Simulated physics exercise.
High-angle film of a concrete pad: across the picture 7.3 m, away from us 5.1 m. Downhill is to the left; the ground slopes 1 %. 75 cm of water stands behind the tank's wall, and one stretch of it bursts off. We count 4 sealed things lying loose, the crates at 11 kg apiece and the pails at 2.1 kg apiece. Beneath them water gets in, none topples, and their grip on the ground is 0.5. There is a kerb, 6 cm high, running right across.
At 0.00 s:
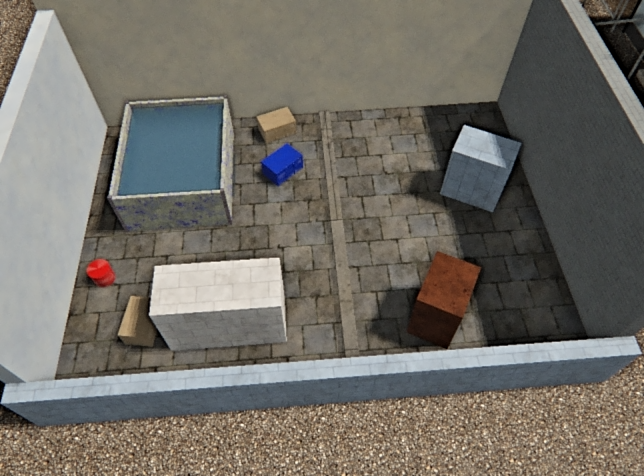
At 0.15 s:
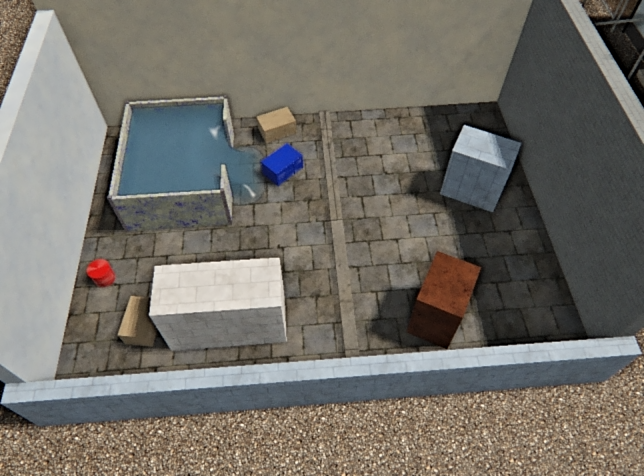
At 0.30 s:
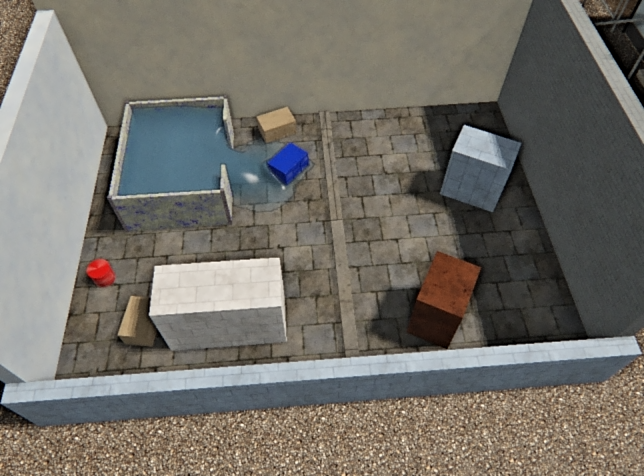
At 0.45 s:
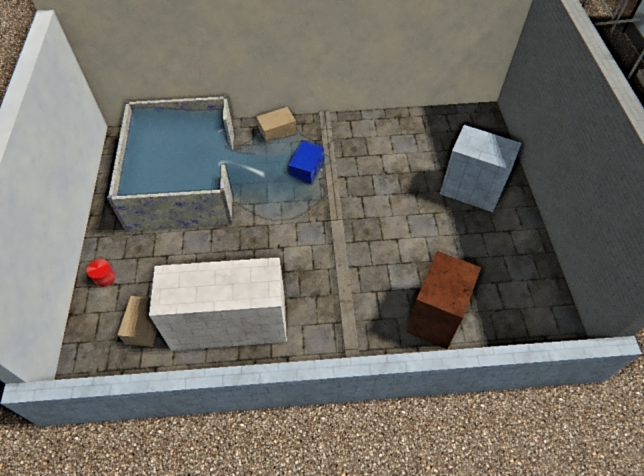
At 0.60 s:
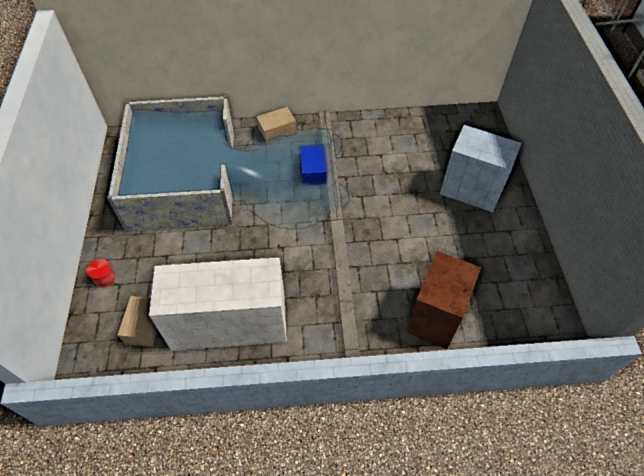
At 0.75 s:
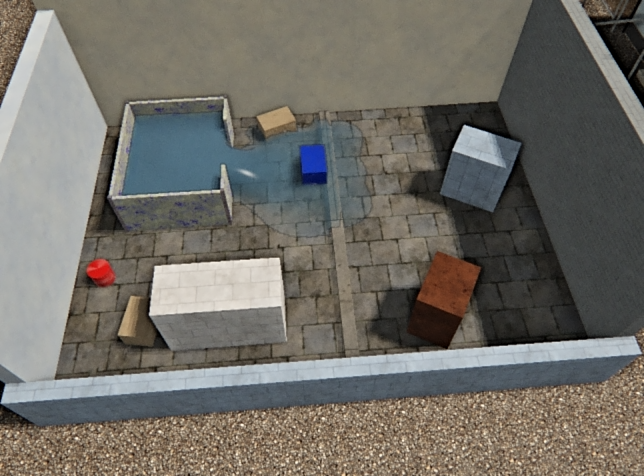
A walled tank of water broke open on its right side, and water spread out across the paving, pushing the blue crate a short way right while the red pail and other boxes stayed put.
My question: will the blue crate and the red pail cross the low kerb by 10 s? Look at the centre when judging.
Result - blue crate goes beyond; red pail never reaches it.
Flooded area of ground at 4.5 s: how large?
Roughly 27 m2.
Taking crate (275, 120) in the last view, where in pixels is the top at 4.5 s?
Roughly (249, 115) in the same view.
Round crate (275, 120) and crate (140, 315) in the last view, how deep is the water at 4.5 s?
Around 4 cm and 0 cm.
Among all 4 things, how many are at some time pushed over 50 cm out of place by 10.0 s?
The count comes to 3.
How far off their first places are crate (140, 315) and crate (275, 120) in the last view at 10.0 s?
The first is 0 cm from its start, the second 50 cm.
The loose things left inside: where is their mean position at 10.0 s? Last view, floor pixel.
The average lands around (251, 206).
After 2.0 s the blue crate is near (440, 159), 2.6 m from its start, afloat; the red pail is near (98, 269), 0.0 m from its start, aground; 1 of 4 are over the mark; 1 afloat.
After 4.5 s the blue crate is near (514, 157), 3.8 m from its start, afloat; the red pail is near (98, 269), 0.0 m from its start, aground; 1 of 4 are over the mark; 1 afloat.
After 7.0 s the blue crate is near (512, 165), 3.8 m from its start, aground; the red pail is near (98, 269), 0.0 m from its start, aground; 1 of 4 are over the mark; 0 afloat.
After 10.0 s the blue crate is near (490, 153), 3.5 m from its start, afloat; the red pail is near (88, 221), 0.9 m from its start, afloat; 1 of 4 are over the mark; 2 afloat.
